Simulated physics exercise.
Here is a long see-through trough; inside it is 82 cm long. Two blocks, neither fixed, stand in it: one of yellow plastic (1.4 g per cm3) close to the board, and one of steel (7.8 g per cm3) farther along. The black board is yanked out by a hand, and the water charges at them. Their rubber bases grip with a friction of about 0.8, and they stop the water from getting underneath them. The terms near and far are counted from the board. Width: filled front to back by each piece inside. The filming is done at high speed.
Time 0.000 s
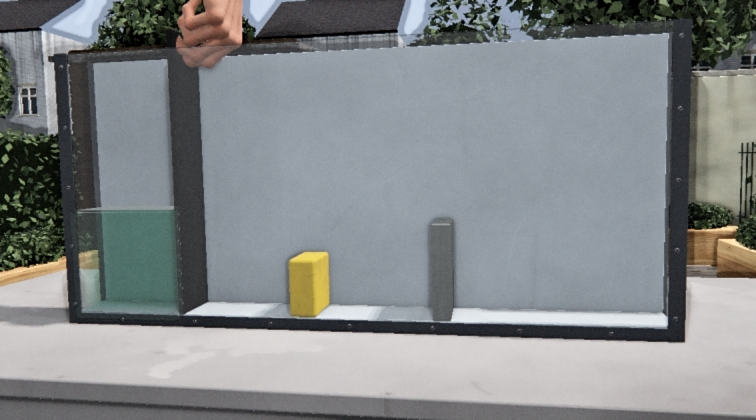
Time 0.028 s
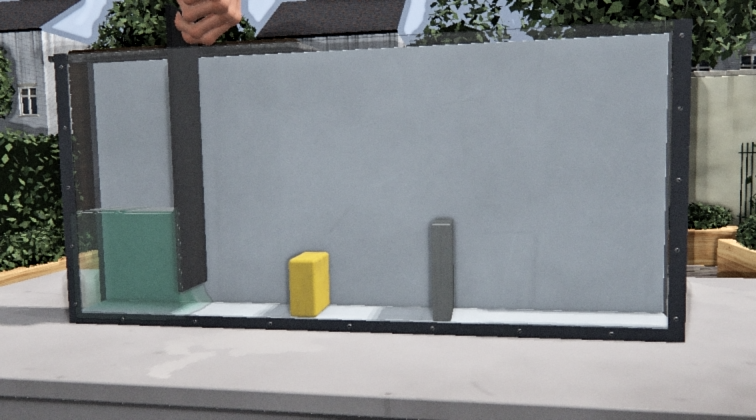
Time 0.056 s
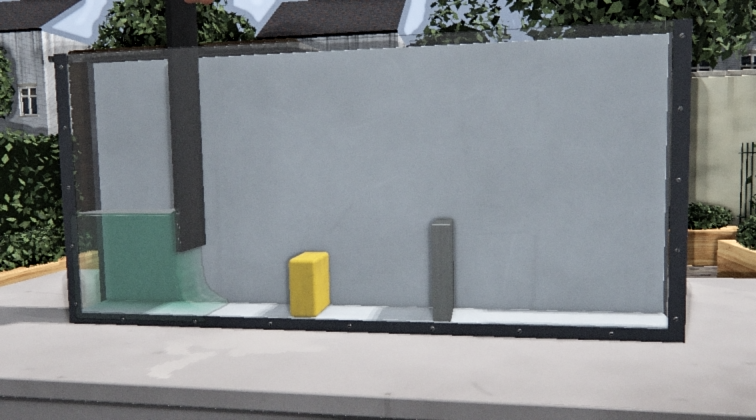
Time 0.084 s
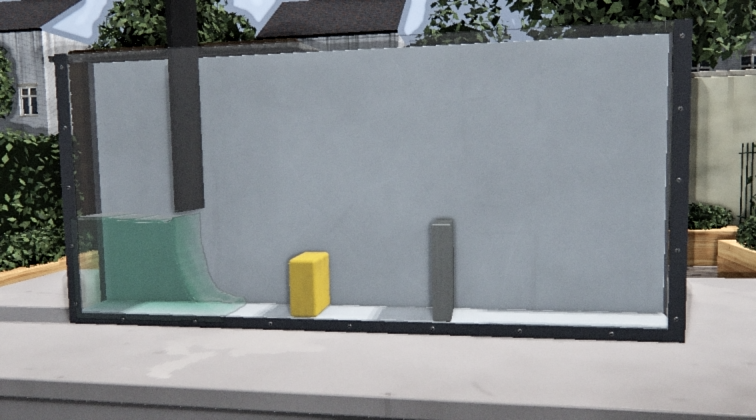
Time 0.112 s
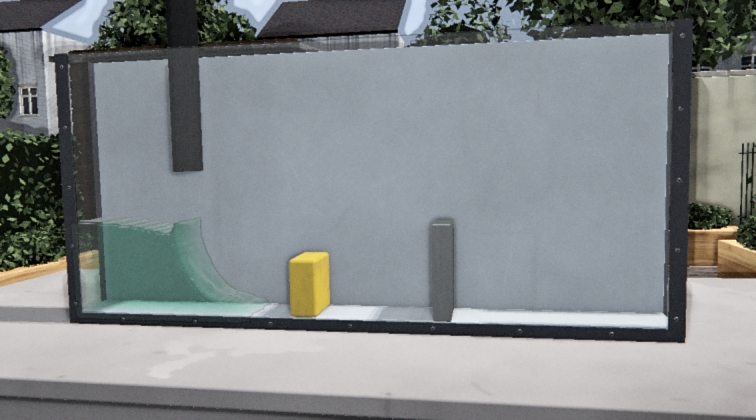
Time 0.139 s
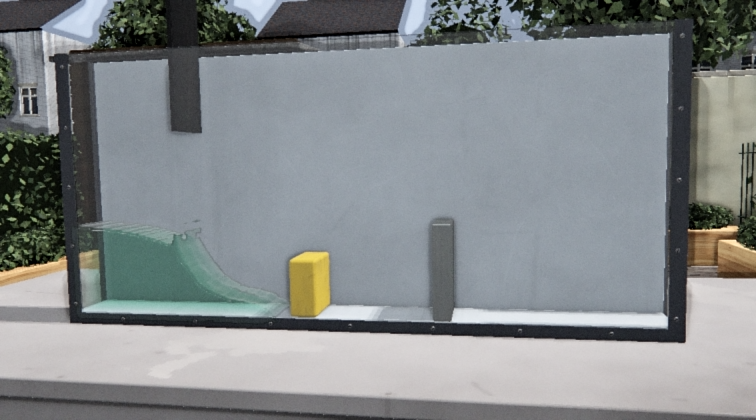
A hand grips the top of a black board standing near the left end of a long see-through trough, viewed from the side on a pale ledge outdoors, with hedges and houses behind. Green water sits left of the board, with a yellow block and a taller grey block to the right. The hand pulls the board upward and leaves view, and the water slumps rightward in a curved slope toward the unmoving yellow block.
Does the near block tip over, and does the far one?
As I see it, the first block will go down. The second will stay vertical.
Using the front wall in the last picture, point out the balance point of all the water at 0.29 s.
Near (191, 287).
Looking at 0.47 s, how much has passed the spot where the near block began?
Close to 38 percent of it.
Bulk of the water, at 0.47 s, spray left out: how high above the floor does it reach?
Peak height: Approx. 17.5 cm.
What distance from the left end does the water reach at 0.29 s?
By then it's made it to close to 36 cm from the left end.
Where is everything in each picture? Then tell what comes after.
In the first frame, the water tops out at (83, 212) by the left wall; its leading edge has got to (178, 312); the board ends at (181, 313); the near block's top is at (301, 263); the far block's top is at (441, 229).
In the second frame, the water tops out at (83, 213) by the left wall; its leading edge has got to (188, 312); the board ends at (180, 290).
In the third frame, the water tops out at (84, 215) by the left wall; its leading edge has got to (204, 313); the board ends at (178, 251).
In the fourth frame, the water tops out at (84, 219) by the left wall; its leading edge has got to (225, 313); the board ends at (177, 211).
In the fifth frame, the water tops out at (84, 224) by the left wall; its leading edge has got to (248, 314); the board ends at (175, 170).
In the sixth frame, the water tops out at (85, 229) by the left wall; its leading edge has got to (272, 315); the board ends at (173, 129); the near block's top is at (301, 263); the far block's top is at (441, 229).
By 0.29 s the front has run 36 cm from the left wall, the near block leans 7° and the far block is upright.
By 0.47 s the near block lies flat and the far block is upright.
By 0.75 s the near block lies flat and the far block is upright.
At rest the near block lies flat and the far block is upright; 0 per cent of the water is past where the far block first stood.
